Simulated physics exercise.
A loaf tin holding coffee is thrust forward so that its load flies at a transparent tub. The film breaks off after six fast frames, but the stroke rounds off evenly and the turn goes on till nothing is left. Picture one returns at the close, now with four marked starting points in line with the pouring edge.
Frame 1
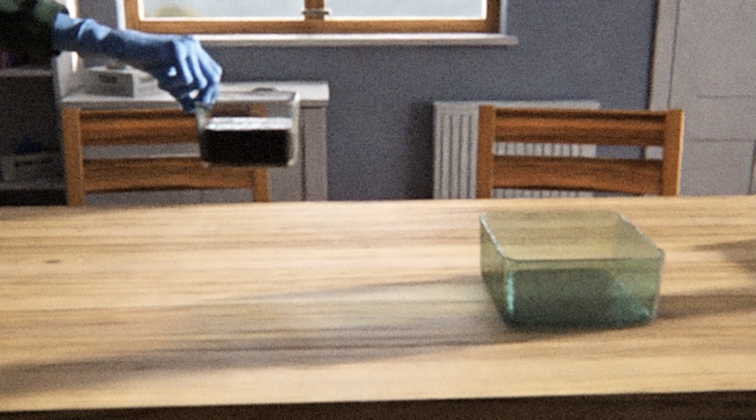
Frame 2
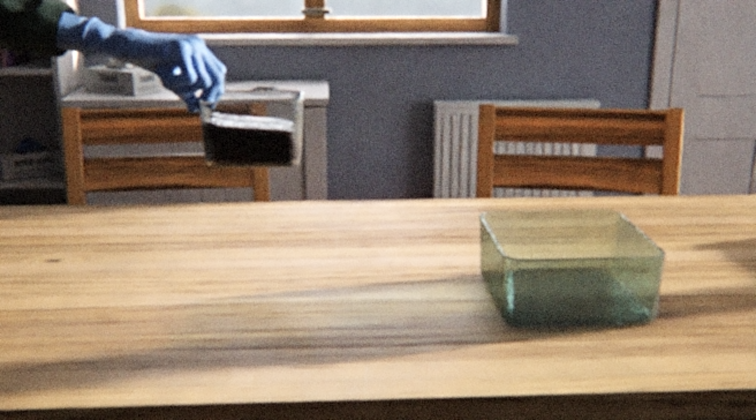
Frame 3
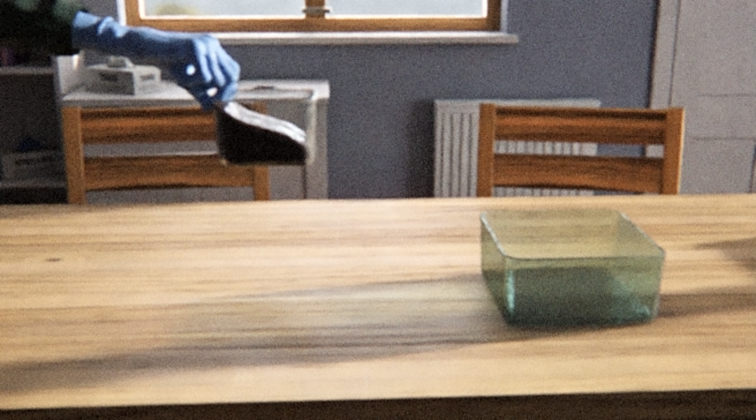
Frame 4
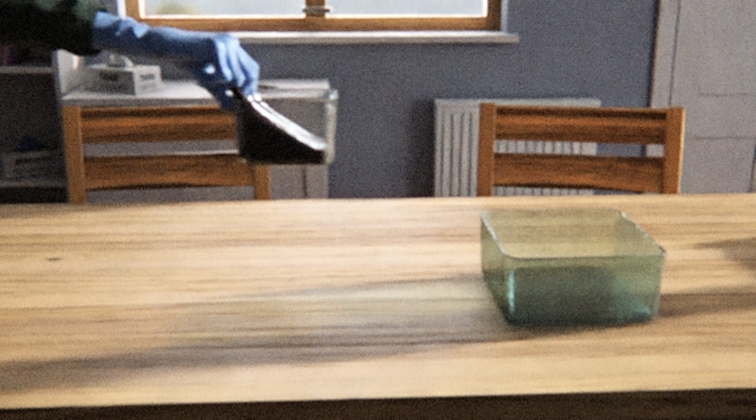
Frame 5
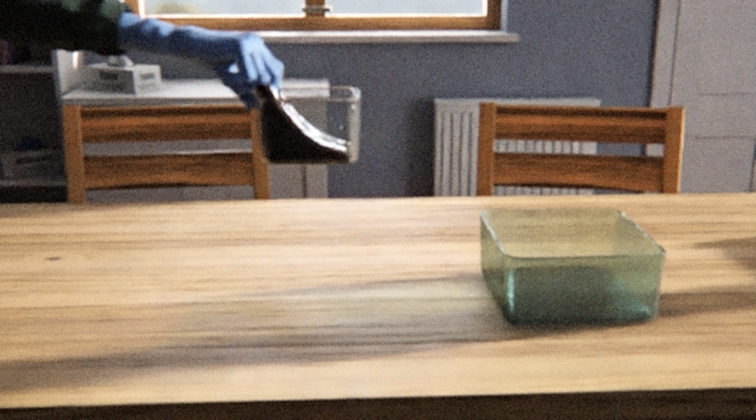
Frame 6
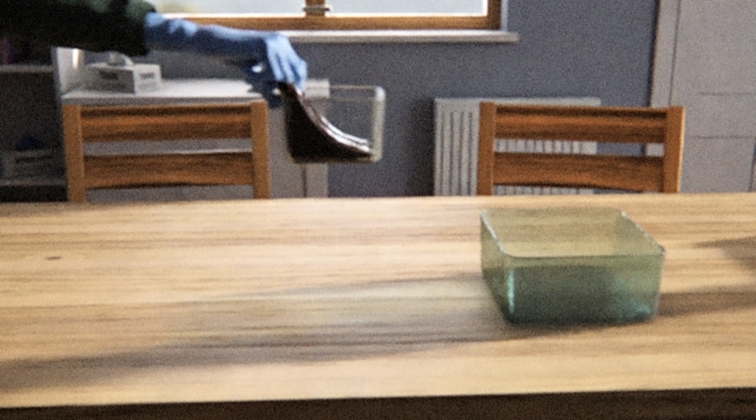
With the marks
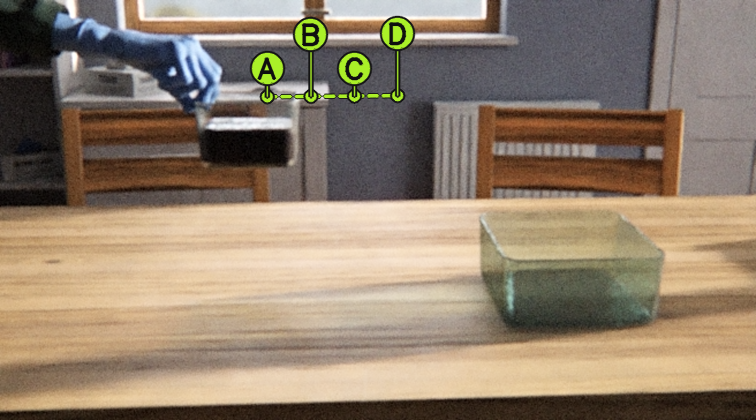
A small clear container of dark liquid, held by a blue-gloved hand, moved right above a wooden table toward a greenish see-through tub, and the liquid surged up the container's left side.
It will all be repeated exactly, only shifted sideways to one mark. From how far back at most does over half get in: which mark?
C.
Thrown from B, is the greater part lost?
Yes.
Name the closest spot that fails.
B it is.
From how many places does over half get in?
Two of them.
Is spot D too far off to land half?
No.
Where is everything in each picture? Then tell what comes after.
Upright, lip at (295, 96); tub from (502, 325) to (655, 321); nothing has left yet, in the first frame.
Upright, lip at (300, 95); nothing has left yet, in the second frame.
Upright, lip at (313, 94); nothing has left yet, in the third frame.
Upright, lip at (332, 93); coffee is over the rim, down to (248, 94), in the fourth frame.
Upright, lip at (355, 93); coffee is over the rim, down to (276, 93), in the fifth frame.
Upright, lip at (379, 92); coffee is over the rim, down to (295, 92), in the sixth frame.
On the marked copy, A at (267, 96); B at (310, 96); C at (354, 96); D at (397, 95).
With A, about 0 % lands in the tub, 100 % falls short.
With B, about 33 % lands in the tub, 62 % falls short and 5 % goes beside or beyond.
With C, about 72 % lands in the tub, 22 % falls short and 6 % goes beside or beyond.
With D, about 76 % lands in the tub, 14 % falls short and 10 % goes beside or beyond.
